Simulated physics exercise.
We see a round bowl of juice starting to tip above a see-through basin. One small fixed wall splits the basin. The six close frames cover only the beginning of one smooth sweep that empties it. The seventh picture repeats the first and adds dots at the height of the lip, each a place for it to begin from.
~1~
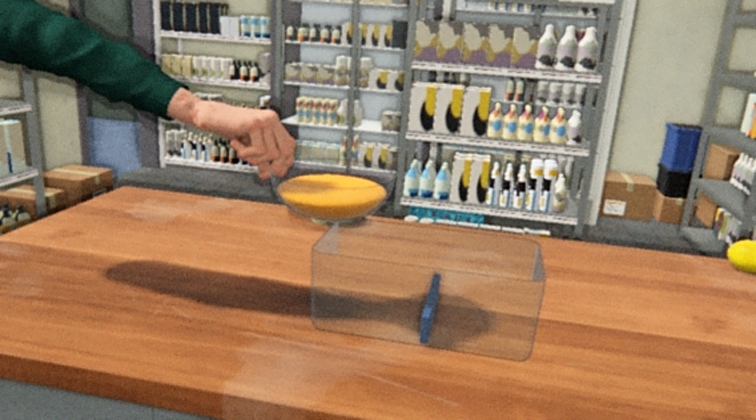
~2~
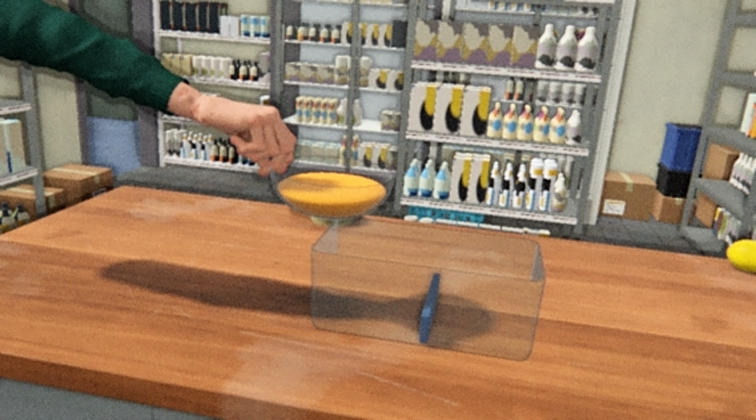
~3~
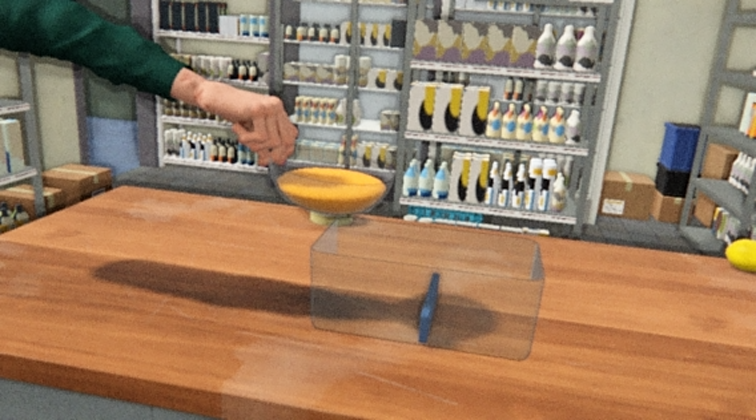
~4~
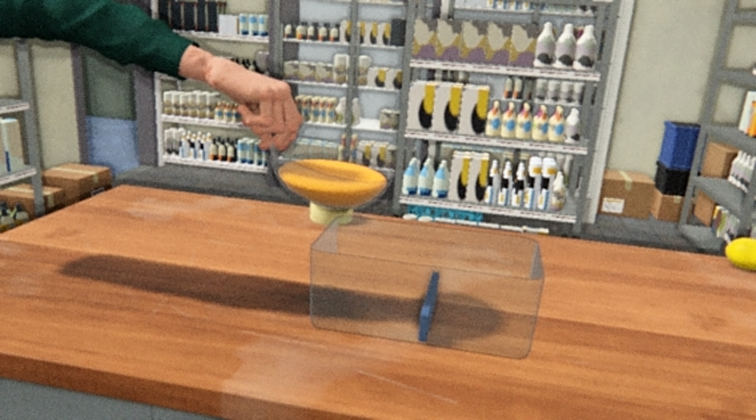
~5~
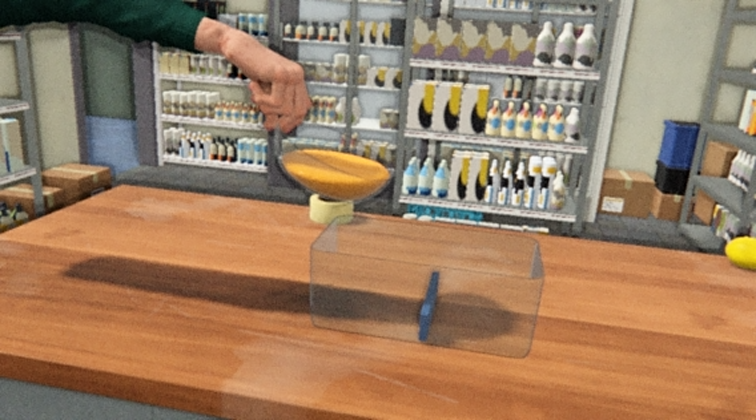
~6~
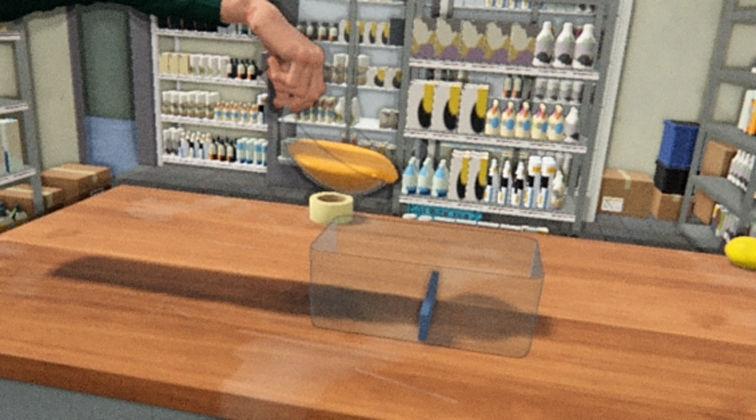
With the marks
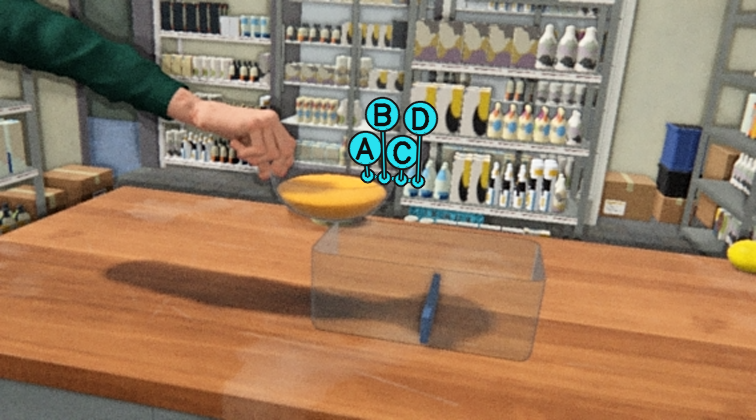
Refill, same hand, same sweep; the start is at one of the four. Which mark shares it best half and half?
Take A.
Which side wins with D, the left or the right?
The right side.
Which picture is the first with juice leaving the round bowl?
Picture 6.
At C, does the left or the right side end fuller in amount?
More ends on the right.
In cyan, A at (367, 175); B at (384, 177); C at (401, 179); D at (417, 181).
For place A, about 49 % ends left of the wall and 49 % right of it.
For place B, about 21 % ends left of the wall and 77 % right of it.
For place C, about 15 % ends left of the wall and 84 % right of it.
For place D, about 13 % ends left of the wall and 83 % right of it; 4 % is lost outside.
